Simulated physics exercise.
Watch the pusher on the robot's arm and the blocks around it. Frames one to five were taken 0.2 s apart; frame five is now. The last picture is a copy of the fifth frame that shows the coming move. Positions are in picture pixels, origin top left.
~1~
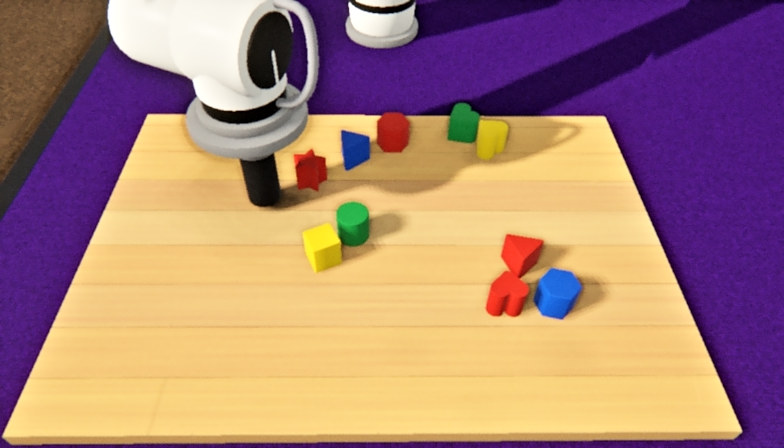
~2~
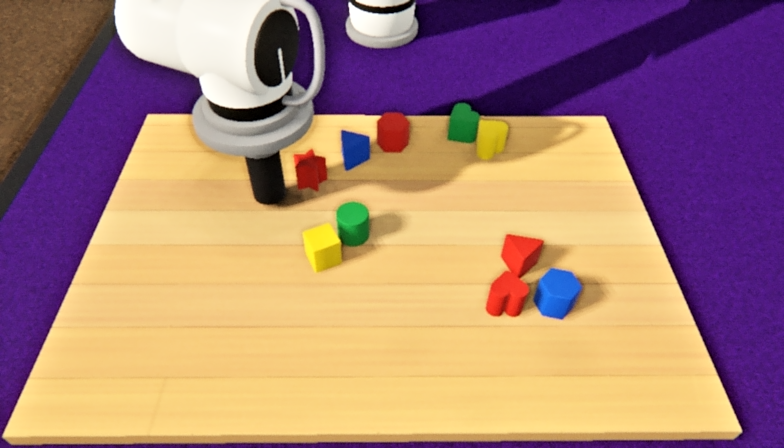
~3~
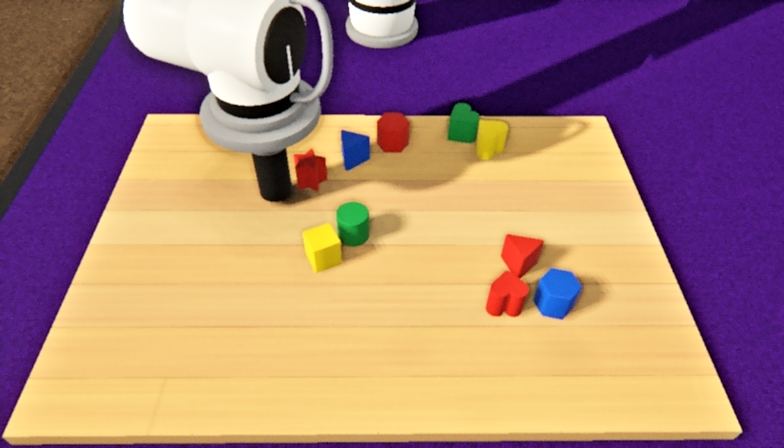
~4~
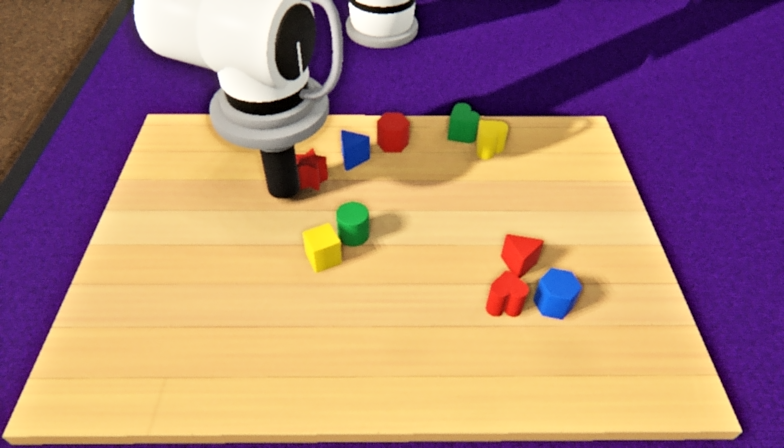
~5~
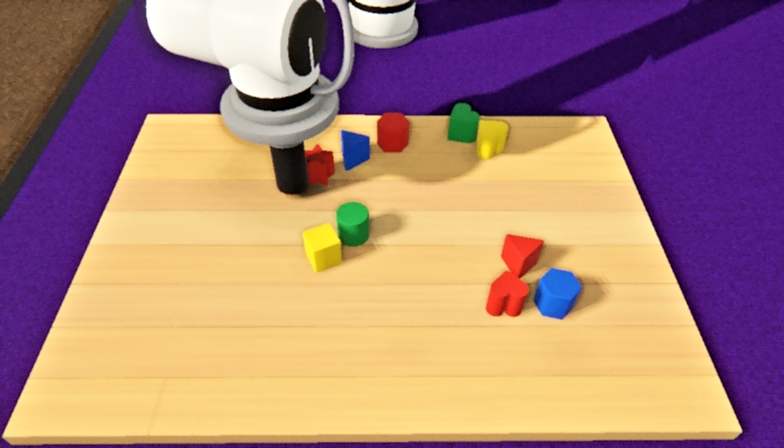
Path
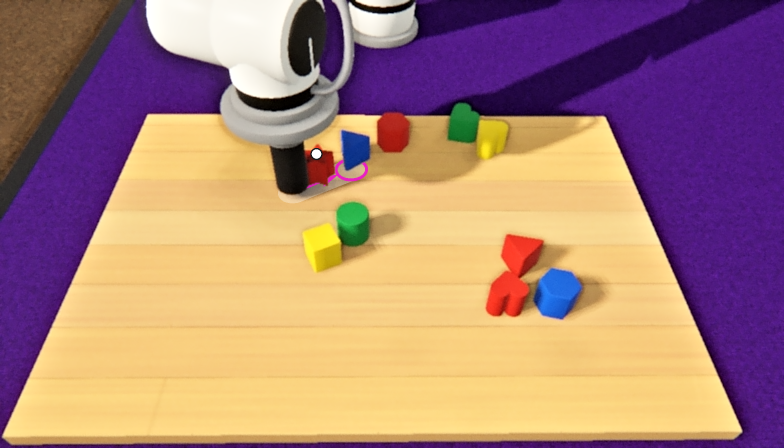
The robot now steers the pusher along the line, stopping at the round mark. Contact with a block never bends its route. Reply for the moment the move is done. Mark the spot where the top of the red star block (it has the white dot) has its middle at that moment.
At roughly (360, 131).
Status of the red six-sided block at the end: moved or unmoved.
It leaves its spot.
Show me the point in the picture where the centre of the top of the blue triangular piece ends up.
It sits at (376, 120).
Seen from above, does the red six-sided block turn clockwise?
Yes.
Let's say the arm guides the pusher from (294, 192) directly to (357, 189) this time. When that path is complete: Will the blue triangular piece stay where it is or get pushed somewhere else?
By the time the path is finished, it has moved at least a centimetre.
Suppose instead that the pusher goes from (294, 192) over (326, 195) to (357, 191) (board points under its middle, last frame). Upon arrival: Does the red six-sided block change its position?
My answer is no.
The line goes from (294, 192) directly to (351, 169); the dot is on the red star block.
The first path, step by step. Halfway along, pusher at (323, 173); red star block at (338, 143), turned 40° anticlockwise; blue triangular piece at (358, 134).
At the end, pusher at (351, 162); red star block at (360, 131), turned 50° anticlockwise; blue triangular piece at (376, 120), turned 20° anticlockwise; green disc unmoved; red six-sided block at (406, 114), turned 25° clockwise.
